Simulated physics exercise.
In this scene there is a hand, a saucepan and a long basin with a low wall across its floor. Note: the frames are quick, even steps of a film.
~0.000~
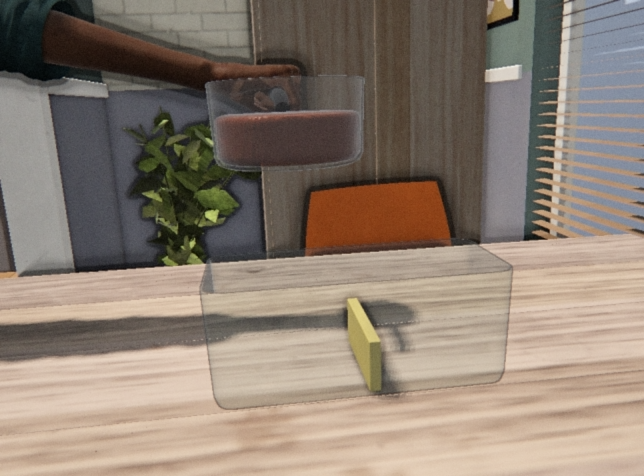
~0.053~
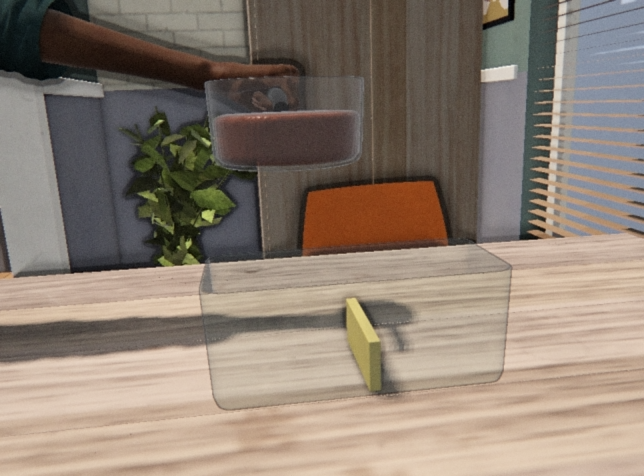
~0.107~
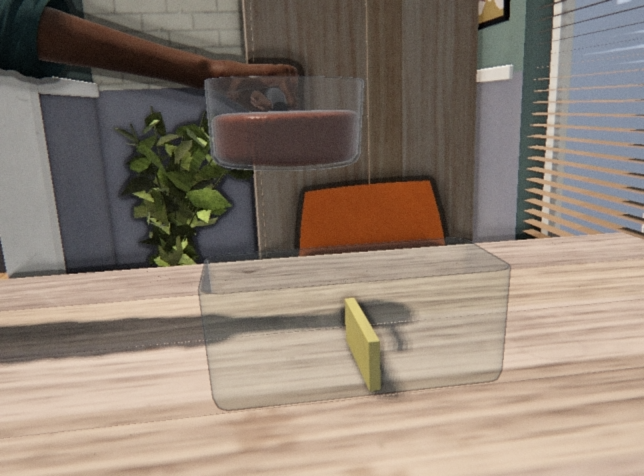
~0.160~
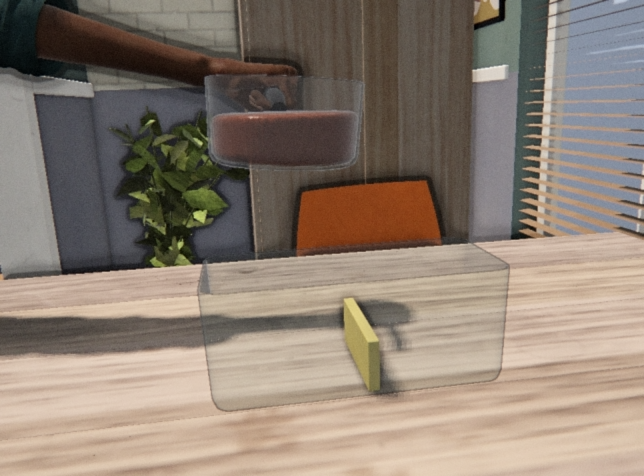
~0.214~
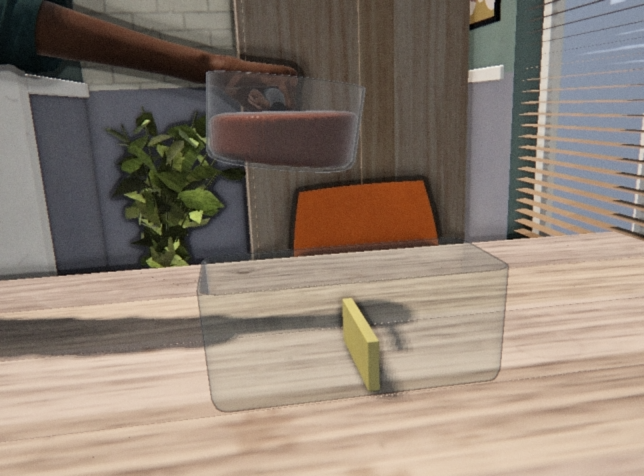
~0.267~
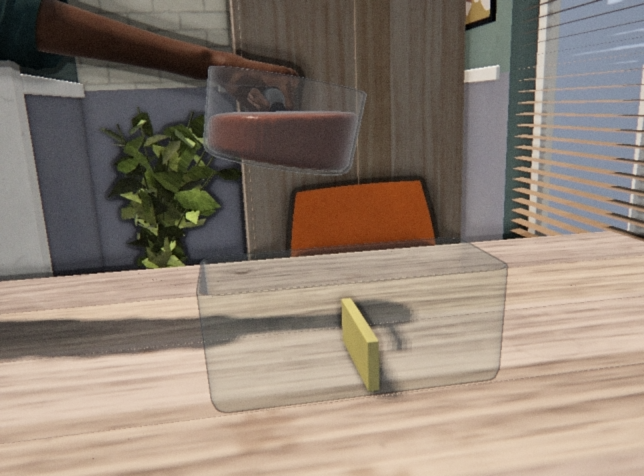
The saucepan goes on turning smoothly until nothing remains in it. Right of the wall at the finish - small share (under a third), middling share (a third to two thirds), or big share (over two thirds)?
Big.
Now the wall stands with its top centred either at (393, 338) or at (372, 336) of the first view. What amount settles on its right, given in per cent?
Roughly 55 per cent first and roughly 80 per cent second.
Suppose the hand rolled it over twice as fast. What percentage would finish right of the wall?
Some 85 per cent.
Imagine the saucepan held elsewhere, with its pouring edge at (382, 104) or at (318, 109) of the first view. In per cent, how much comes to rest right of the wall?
95 % and 60 %.
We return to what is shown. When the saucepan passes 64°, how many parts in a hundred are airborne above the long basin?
Something close to 25 percent of it.
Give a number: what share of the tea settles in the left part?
About 5 per cent.
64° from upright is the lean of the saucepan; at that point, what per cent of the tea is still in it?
Still holding around 70 %, give or take.
A moment on, the saucepan is tipped part way and 69 per cent is still to pour, 0 is left of the wall and 4 right of it.
Next, the saucepan is tipped on its side and 15 per cent is still to pour, 1 is left of the wall and 70 right of it.
Then the saucepan is tipped right over and 1 per cent is still to pour, 3 is left of the wall and 94 right of it.
Later the saucepan is tipped right over and 0 per cent is still to pour, 3 is left of the wall and 96 right of it.
In the end 3 per cent lies left of the wall, 96 right of it and 1 outside.
